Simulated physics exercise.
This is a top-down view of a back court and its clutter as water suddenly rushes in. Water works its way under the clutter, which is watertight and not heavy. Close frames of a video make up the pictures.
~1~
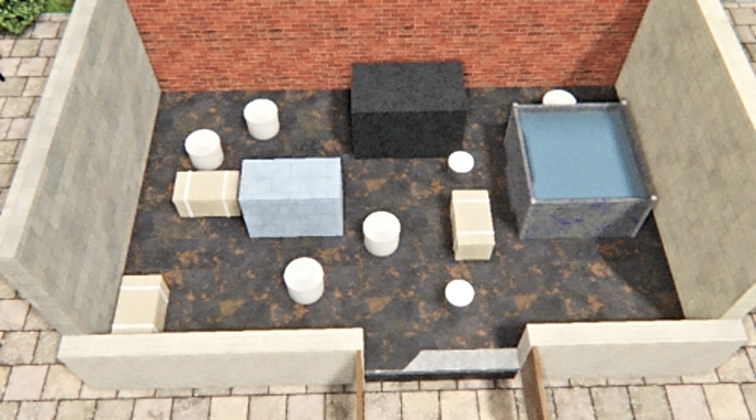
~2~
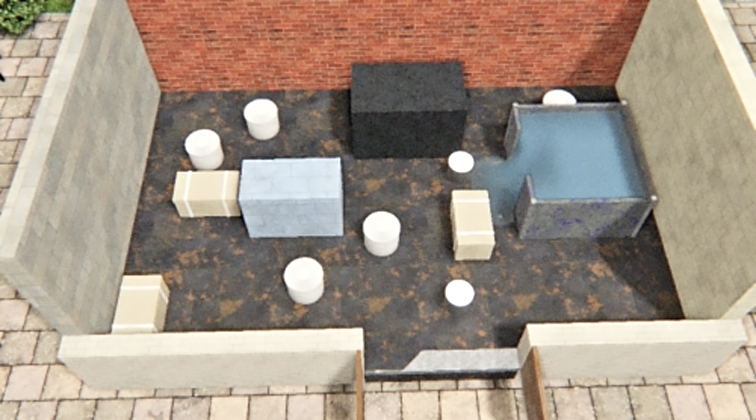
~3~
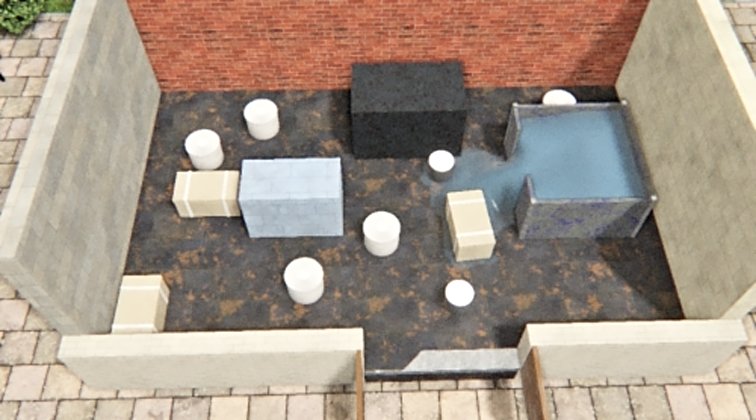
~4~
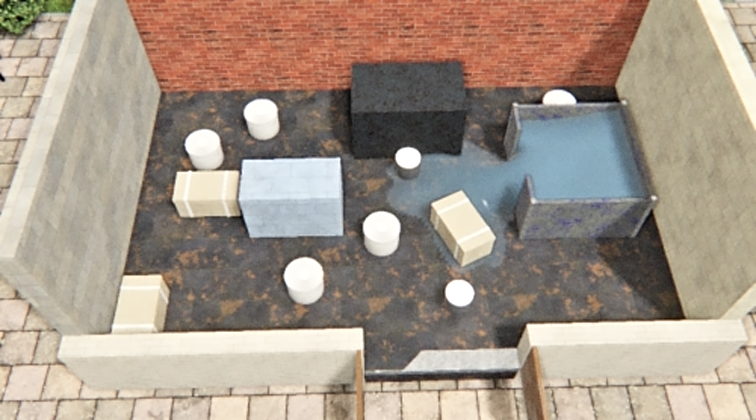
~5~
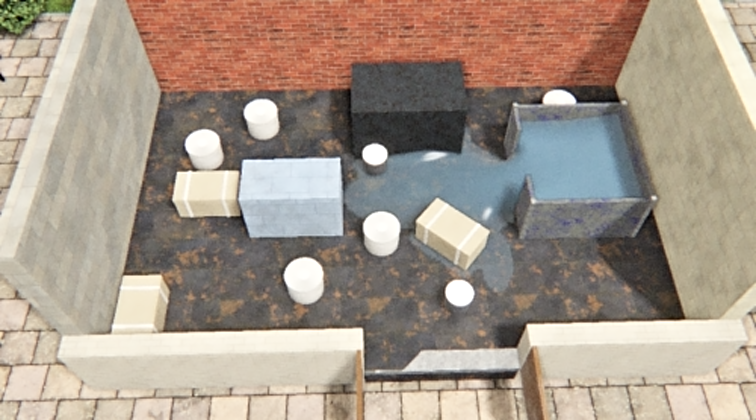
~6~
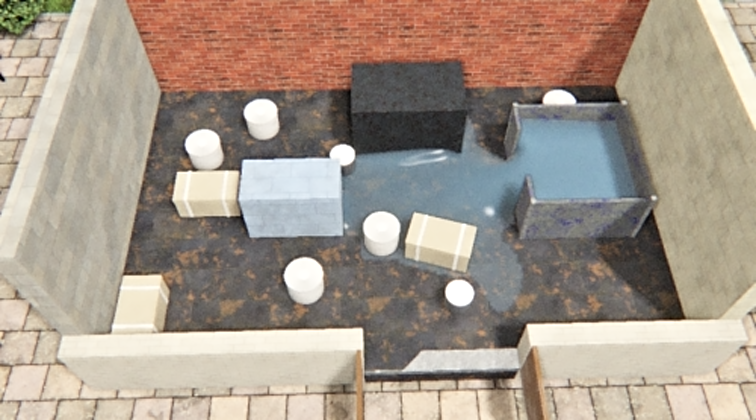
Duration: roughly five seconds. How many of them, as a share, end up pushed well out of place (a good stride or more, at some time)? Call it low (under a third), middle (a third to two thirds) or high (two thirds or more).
High.
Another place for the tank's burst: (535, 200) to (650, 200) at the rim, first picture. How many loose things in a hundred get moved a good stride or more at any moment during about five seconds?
It comes to some 40 per cent.
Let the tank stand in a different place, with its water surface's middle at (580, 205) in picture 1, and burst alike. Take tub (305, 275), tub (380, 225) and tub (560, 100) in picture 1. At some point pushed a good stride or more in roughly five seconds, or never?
Results in order: Made it that far / made it that far / never that far.
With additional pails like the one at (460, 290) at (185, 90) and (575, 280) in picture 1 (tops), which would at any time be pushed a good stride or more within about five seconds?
I'd say got there for the first, then never got there for the second.
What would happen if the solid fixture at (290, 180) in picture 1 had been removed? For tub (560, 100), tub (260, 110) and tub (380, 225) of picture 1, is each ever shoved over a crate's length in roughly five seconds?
First object never went far; second object never went far; third object was driven off.
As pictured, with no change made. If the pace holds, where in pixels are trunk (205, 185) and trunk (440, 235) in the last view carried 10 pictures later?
They end up close to (179, 202) and close to (404, 339).
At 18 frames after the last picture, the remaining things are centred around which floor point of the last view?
That works out to about (264, 231) on the floor.
A moment on, 2 of 10 are well off their spots; 1 afloat.
Next, 6 of 10 are well off their spots; 3 afloat.
Later, 7 of 10 are well off their spots; 4 afloat.
In the end, 8 of 10 are well off their spots, and 9 have been at some point; 5 afloat.
